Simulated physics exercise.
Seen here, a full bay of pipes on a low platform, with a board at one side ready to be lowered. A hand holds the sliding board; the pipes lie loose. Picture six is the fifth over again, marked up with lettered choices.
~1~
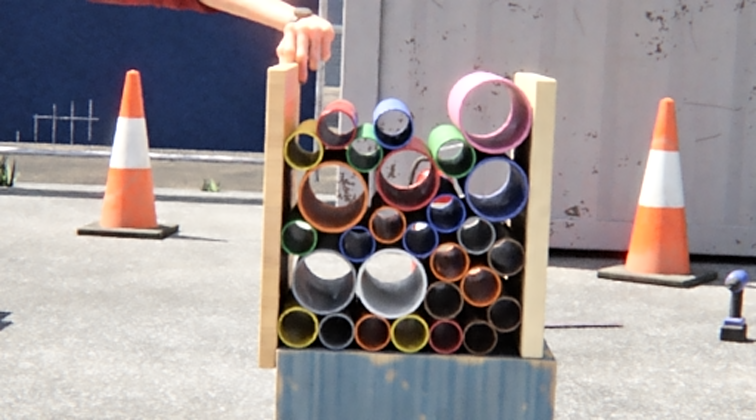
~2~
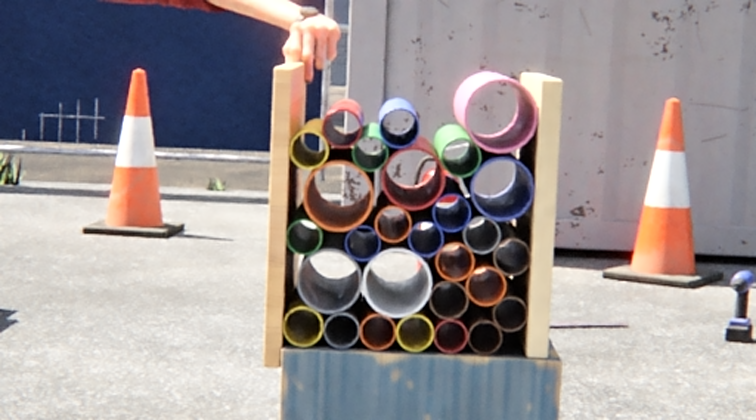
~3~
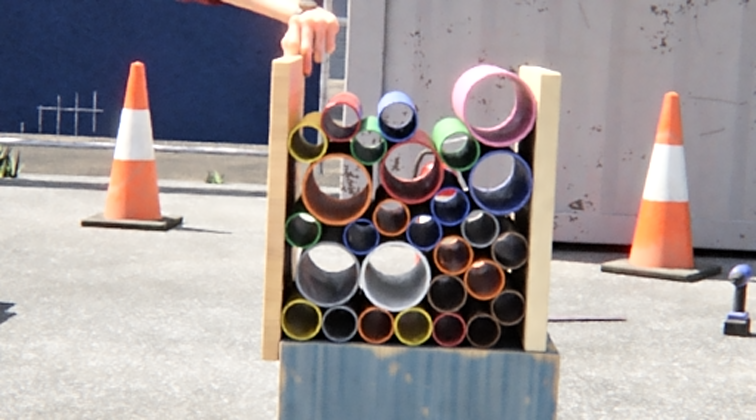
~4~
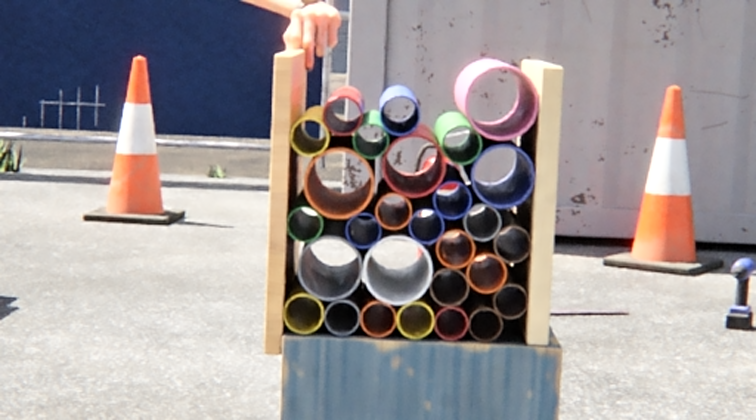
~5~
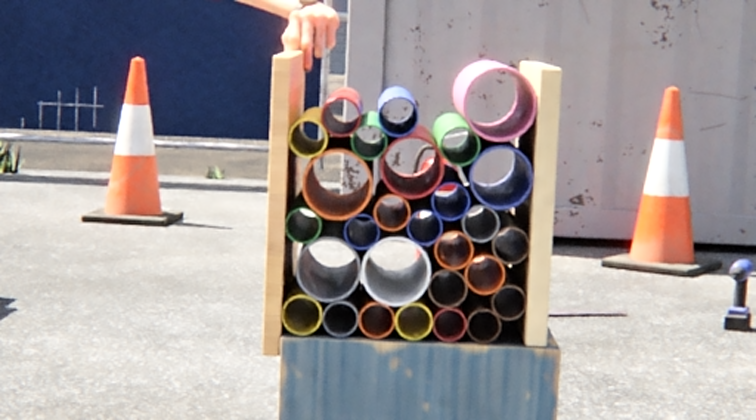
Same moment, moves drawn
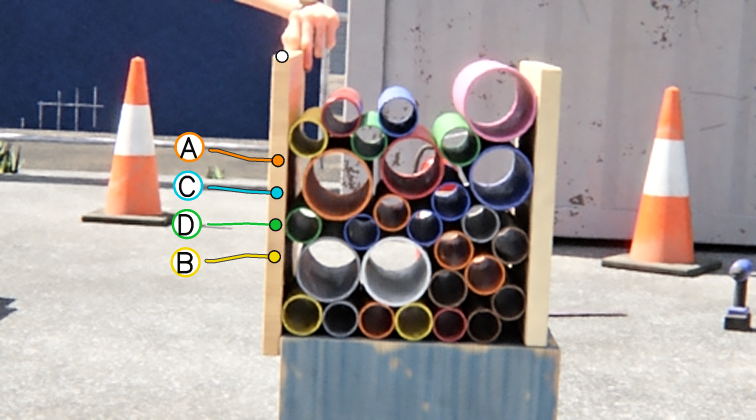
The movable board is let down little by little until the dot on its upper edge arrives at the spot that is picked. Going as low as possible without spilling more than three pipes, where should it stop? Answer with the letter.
Down to D.
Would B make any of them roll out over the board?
At B: Yes.
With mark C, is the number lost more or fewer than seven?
Fewer than seven.
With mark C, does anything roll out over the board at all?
At C: Yes.
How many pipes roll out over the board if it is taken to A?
With A, none.
On the marked copy, A at (278, 160); B at (274, 257); C at (277, 193); D at (275, 225); the white dot at (282, 56).
Following D. Soon after the start, top of the board (289, 130).
Later, top of the board (286, 211).
In the end, top of the board (285, 225), two out over the board.
As for the rest, A none out over the board; B more than three out over the board; C two out over the board.
